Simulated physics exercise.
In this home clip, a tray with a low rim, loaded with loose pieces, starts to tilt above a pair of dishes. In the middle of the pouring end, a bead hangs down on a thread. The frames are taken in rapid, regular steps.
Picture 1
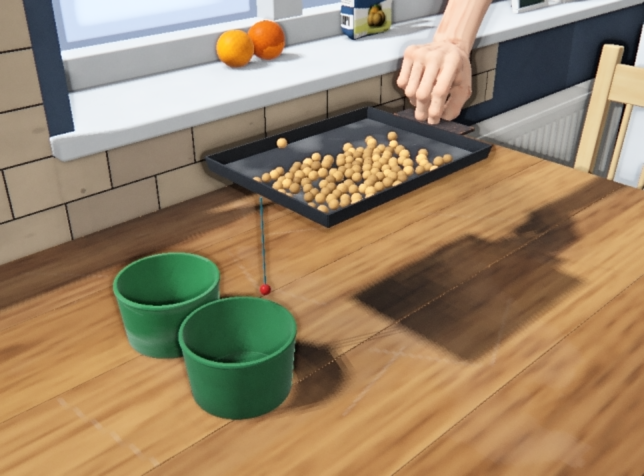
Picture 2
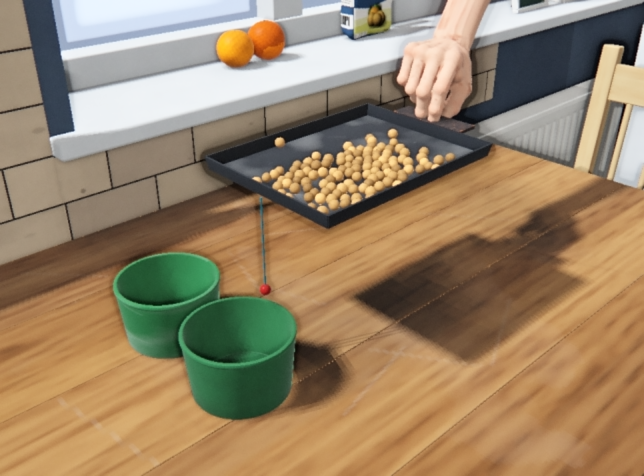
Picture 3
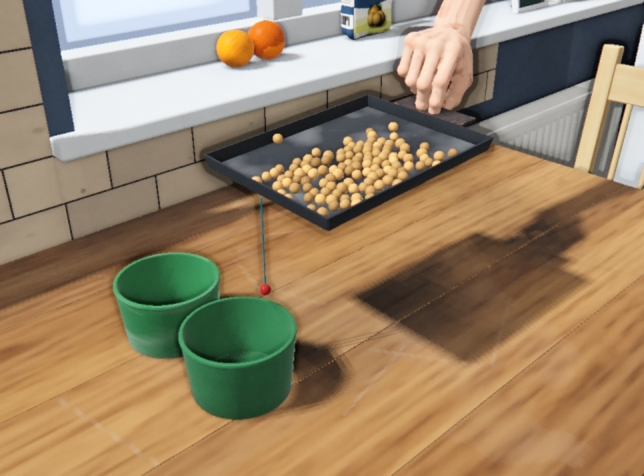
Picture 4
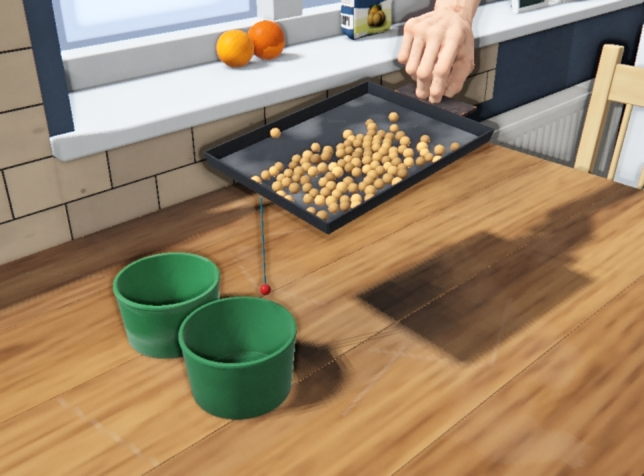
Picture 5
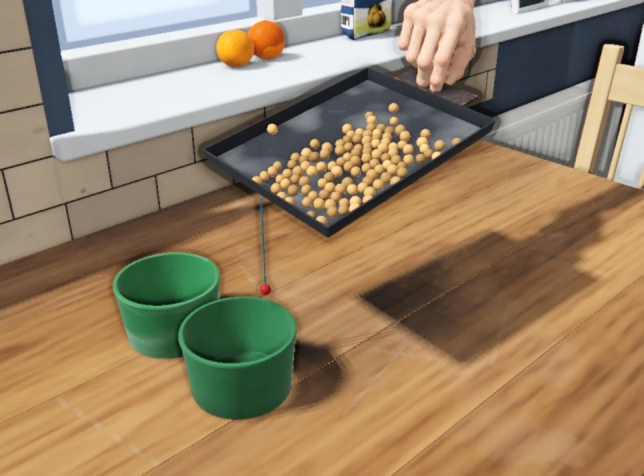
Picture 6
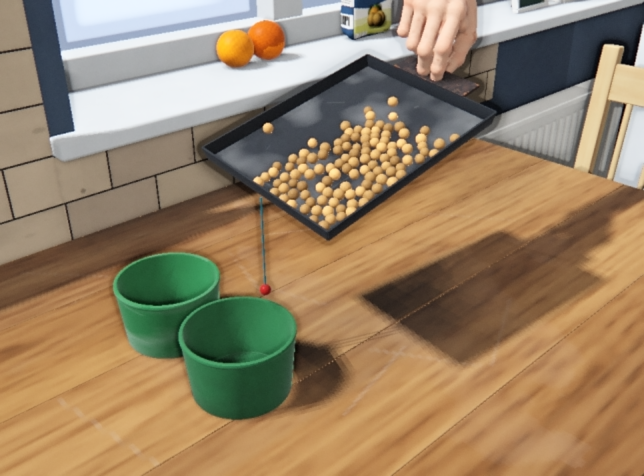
In the video, a hand at the far edge of a dark tray of small round wooden beads gradually tilts it above a wooden table with two green dishes, and the beads begin shifting toward the tray's lower, near edge.
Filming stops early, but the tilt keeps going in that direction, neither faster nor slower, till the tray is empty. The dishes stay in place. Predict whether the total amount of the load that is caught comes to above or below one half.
The total caught comes to below one half.
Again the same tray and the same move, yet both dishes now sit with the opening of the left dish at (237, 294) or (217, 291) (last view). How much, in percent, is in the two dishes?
The first position comes out at 100 per cent, the other at 90 per cent.
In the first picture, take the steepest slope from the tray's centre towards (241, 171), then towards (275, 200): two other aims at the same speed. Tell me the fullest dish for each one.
Outcome by order - one: Left side; two: Right side.
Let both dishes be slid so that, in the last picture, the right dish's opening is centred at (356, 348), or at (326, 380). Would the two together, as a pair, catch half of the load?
The dishes end up with the greater share in the first try and the greater share in the second.
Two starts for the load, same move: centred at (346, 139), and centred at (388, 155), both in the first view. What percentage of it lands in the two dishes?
That would be 10 per cent, and then 10 per cent.
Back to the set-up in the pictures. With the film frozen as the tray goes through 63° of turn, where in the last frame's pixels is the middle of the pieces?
Roughly (330, 203).
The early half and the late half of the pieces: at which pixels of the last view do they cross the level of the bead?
The opening part goes through (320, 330); what follows goes through (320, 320).
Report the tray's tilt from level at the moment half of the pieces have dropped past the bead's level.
Around 80° at that moment.
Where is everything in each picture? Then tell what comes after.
In the first frame, corners of the pouring end (209, 157) and (328, 213), level; middle of the load (356, 170), round wooden beads; left dish (126, 320); right dish (194, 377); bead on its thread (265, 290).
In the second frame, corners of the pouring end (209, 156) and (328, 213), level; middle of the load (356, 169).
In the third frame, corners of the pouring end (209, 154) and (328, 216), tipped barely, lowest at the right corner; middle of the load (356, 167).
In the fourth frame, corners of the pouring end (208, 152) and (328, 220), tipped a little, lowest at the right corner; middle of the load (356, 163).
In the fifth frame, corners of the pouring end (207, 149) and (328, 224), tipped a little, lowest at the right corner; middle of the load (355, 161).
In the sixth frame, corners of the pouring end (206, 147) and (328, 228), tipped clearly, lowest at the right corner; middle of the load (354, 163), almost all on the move; left dish (126, 320); right dish (194, 377).
Just after the last frame, tray tipped steeply; the larger part on the tray; about a tenth outside both; about a tenth in the air.
A moment on, tray tipped past a quarter turn; about a tenth in the right dish; the larger part outside both; just a few in the air.
Further on, tray tipped past a quarter turn; about a tenth in the right dish; the larger part outside both.
When it is over, tray tipped past a quarter turn; about a tenth in the right dish; not one in the left dish; the larger part outside both.
